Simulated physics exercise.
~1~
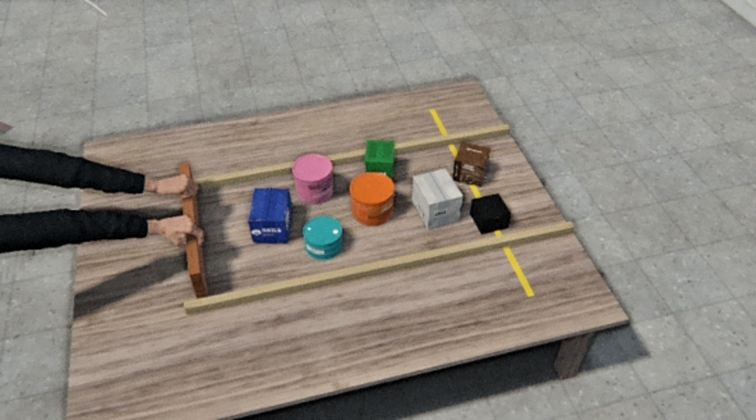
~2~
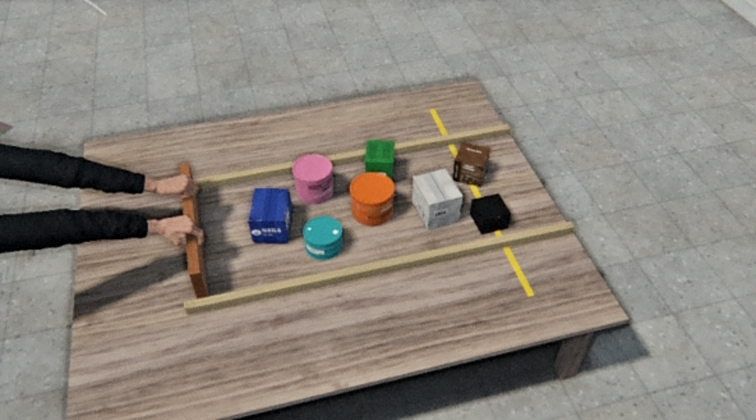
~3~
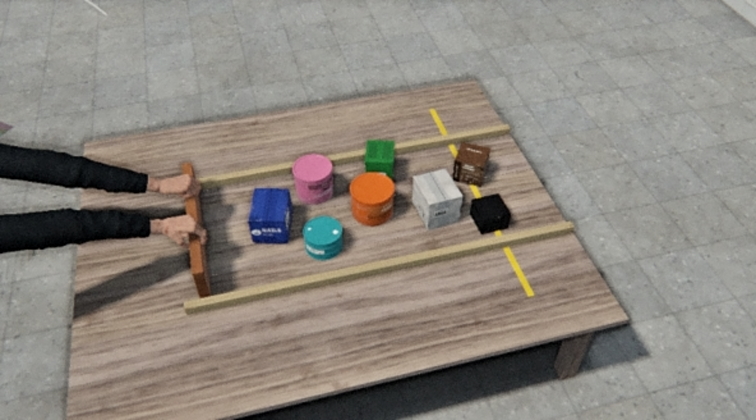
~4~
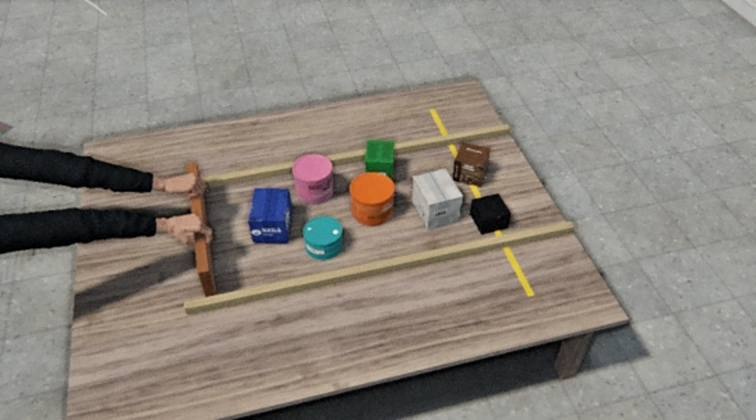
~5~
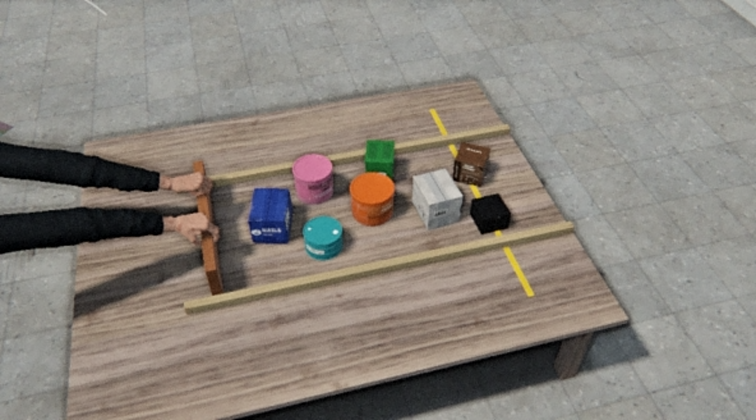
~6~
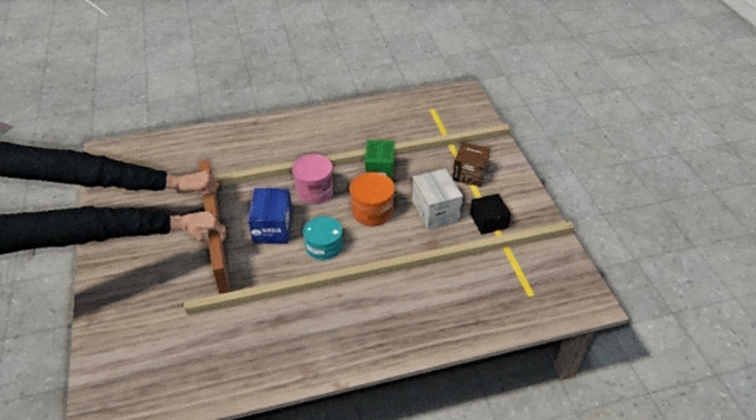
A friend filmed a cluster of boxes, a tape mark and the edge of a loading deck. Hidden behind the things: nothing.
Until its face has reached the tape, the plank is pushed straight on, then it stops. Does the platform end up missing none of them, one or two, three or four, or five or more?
Watching this, the number dropping off is one to two.
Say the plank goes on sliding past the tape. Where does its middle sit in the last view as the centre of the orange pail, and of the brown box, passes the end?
The middle would be close to (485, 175) and then close to (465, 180).
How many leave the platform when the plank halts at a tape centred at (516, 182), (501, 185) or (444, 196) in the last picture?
The counts would be 5, 5 and 0.
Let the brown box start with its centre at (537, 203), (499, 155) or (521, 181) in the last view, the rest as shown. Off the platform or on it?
Going through the three places, it drops down; drops down; drops down.
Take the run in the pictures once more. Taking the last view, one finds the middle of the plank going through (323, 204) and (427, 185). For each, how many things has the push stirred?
That gives 4 for the first and 8 for the second.
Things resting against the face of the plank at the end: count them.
My count gives 3.
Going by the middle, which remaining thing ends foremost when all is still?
It's the white parcel that ends nearest.
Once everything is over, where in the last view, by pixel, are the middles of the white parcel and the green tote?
Final centres, in order: Near (553, 186), near (503, 137).
Soon after, none off yet; brown box at rest near (471, 164); black crate at rest near (490, 214); white parcel at rest near (436, 199).
In the end, the number that fall off is one or two; gone, black crate and brown box.
